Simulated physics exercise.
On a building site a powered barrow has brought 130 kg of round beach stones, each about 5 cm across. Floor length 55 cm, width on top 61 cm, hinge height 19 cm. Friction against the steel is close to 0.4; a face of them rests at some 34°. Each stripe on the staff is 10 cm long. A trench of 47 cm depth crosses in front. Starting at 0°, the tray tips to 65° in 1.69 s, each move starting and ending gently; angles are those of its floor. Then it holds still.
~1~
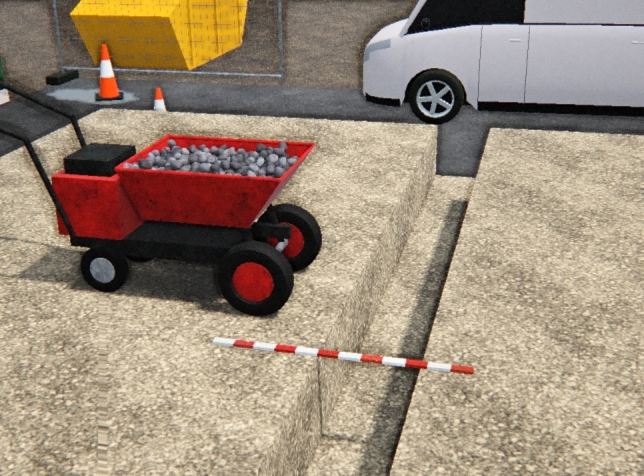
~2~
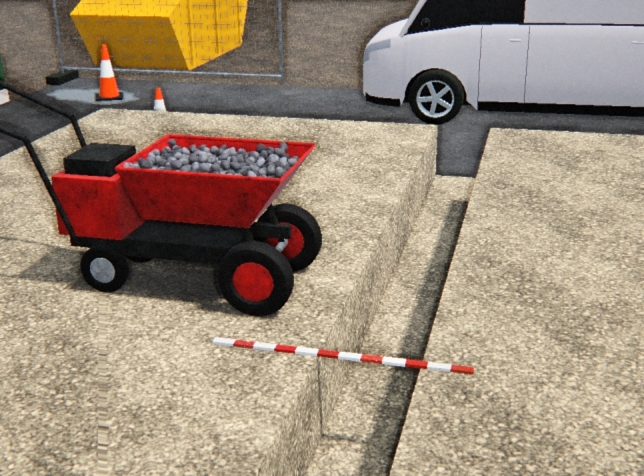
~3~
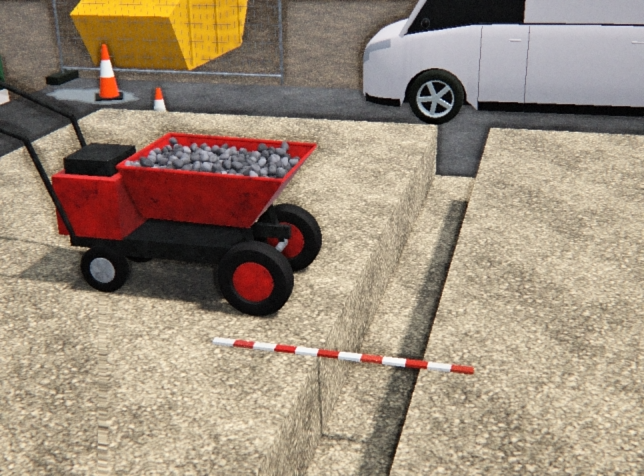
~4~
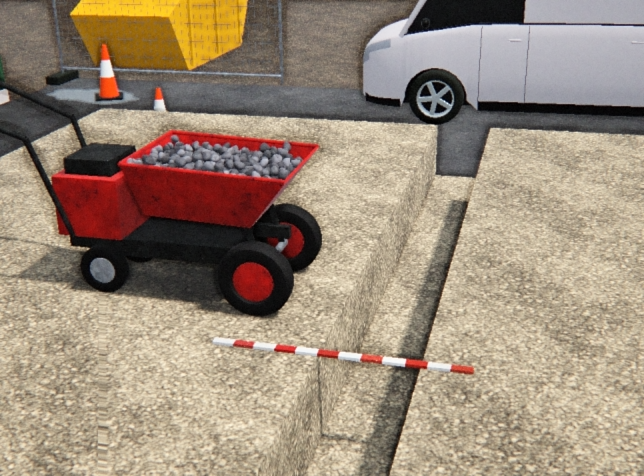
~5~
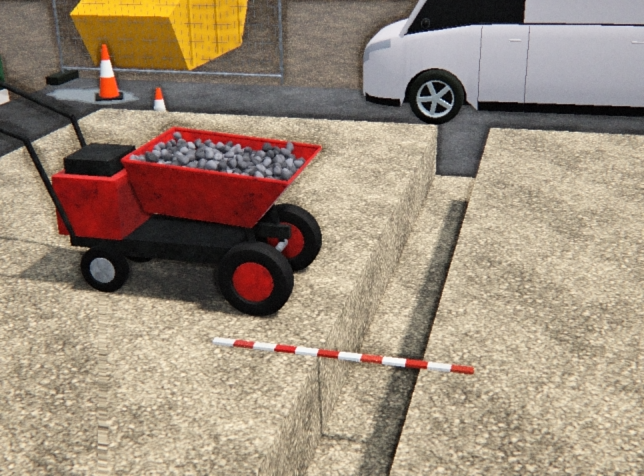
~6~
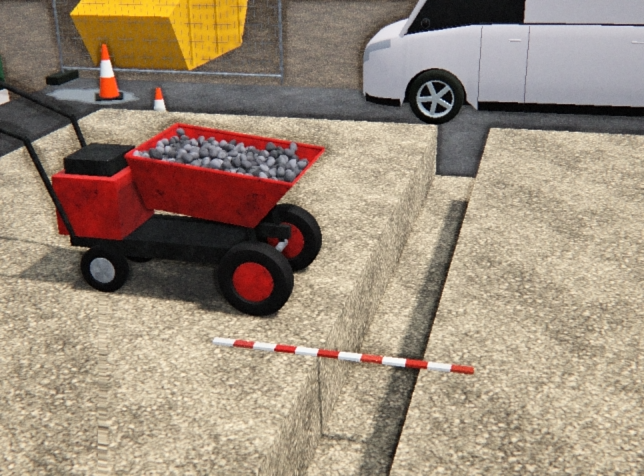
Red powered barrow loaded with grey rounded stones standing beside a trench, its tray slowly tilting slightly forward to the right.
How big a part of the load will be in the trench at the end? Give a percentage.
Some 89 per cent of it.
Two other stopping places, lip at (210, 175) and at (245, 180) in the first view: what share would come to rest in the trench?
About 85 and 100 per cent.
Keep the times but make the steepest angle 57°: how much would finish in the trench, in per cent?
In that case some 70 per cent.
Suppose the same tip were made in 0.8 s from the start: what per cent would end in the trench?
Then about 70 per cent.
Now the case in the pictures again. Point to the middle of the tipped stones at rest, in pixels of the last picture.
Around (406, 372).
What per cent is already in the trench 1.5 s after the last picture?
About 40 per cent by then.
Then, 0.9 s after the last picture the floor is at 55°, 99 % in the tray, 1 % in the trench; the foremost stones are at (377, 253).
Then, 1.5 s after the last picture the floor is at 65°, 54 % in the tray, 41 % in the trench, 5 % past the trench; the foremost stones are at (482, 308).
Then, 1.8 s after the last picture the floor is at 65°, 29 % in the tray, 61 % in the trench, 11 % past the trench; the foremost stones are at (550, 310).
Then, 3.8 s after the last picture the floor is at 65°, 0 % in the tray, 89 % in the trench, 11 % past the trench; the foremost stones are at (577, 310).
